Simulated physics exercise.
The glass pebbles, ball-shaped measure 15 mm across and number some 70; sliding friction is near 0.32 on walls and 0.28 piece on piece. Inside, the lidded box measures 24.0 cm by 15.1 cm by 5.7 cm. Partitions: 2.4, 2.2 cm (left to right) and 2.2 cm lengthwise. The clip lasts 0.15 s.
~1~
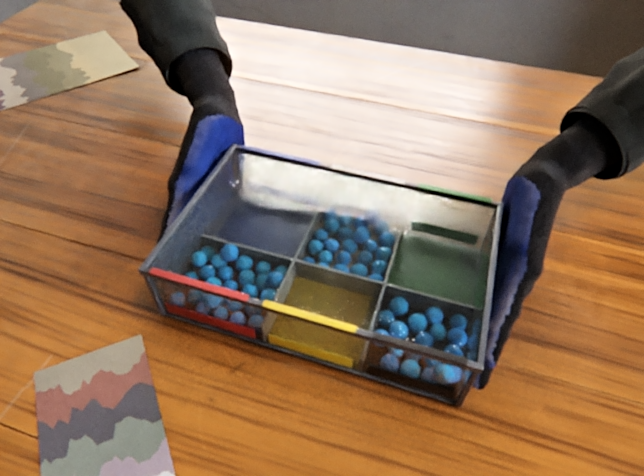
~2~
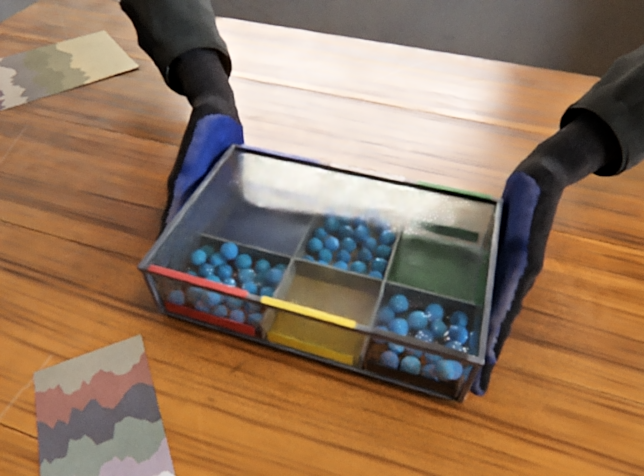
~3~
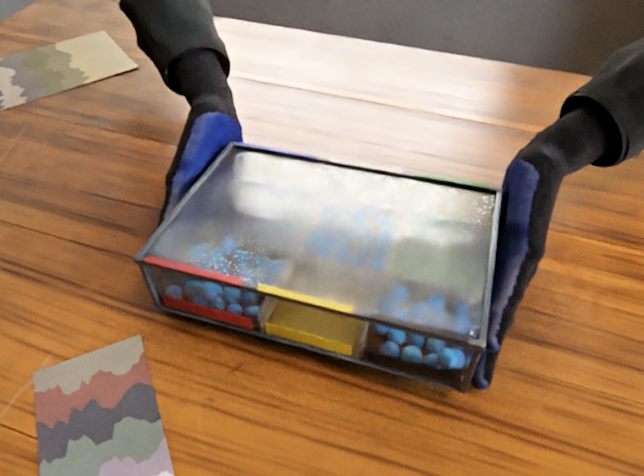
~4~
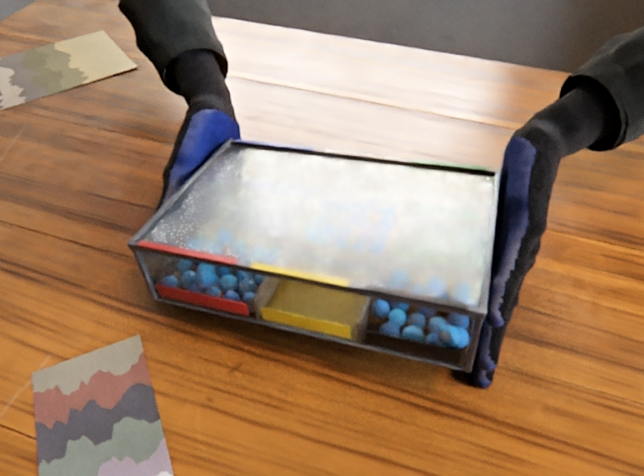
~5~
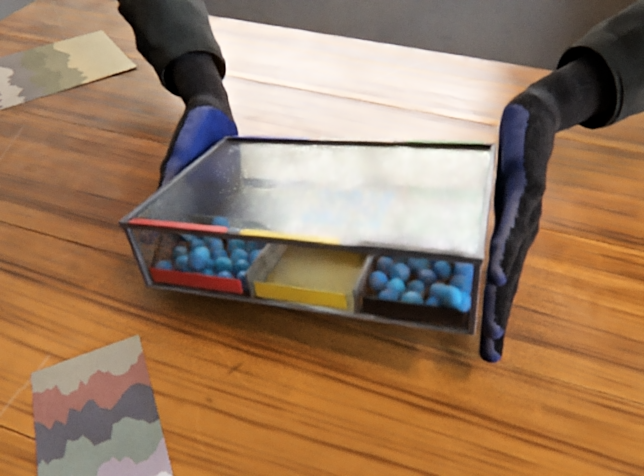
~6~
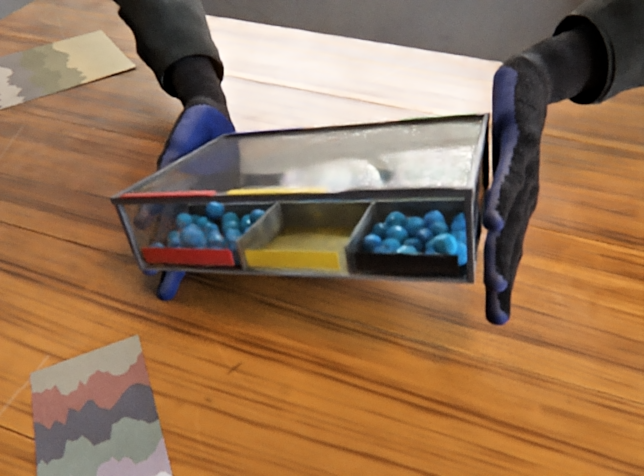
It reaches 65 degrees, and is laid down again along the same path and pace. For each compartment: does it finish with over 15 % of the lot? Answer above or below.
Red above, blue above, green below, yellow below, white above, black below.
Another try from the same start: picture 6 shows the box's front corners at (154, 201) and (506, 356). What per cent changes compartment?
It would be near 20 per cent.
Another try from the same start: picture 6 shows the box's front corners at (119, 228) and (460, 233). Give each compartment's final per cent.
Red 35, blue 20, green 0, yellow 5, white 40, black 5.
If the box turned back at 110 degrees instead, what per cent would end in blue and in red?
Blue 75; red 5.
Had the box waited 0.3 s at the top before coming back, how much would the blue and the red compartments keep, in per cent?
Then: Blue 45, red 20.
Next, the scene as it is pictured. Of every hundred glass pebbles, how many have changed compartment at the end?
Roughly 45 per cent.
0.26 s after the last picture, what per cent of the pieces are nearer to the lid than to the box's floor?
Roughly 30 per cent.
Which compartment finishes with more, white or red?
The white compartment.
Then, 0.26 s after the last picture, tilt 63 degrees; red 35 %, blue 5 %, green 5 %, yellow 5 %, white 35 %, black 15 %.
Then, 0.45 s after the last picture, tilt 23 degrees; red 25 %, blue 25 %, green 5 %, white 45 %.
Then, 0.74 s after the last picture, tilt 0 degrees; red 25 %, blue 25 %, green 5 %, white 45 %.
In the end, red 25 %, blue 25 %, green 5 %, yellow 0 %, white 45 %, black 0 %.
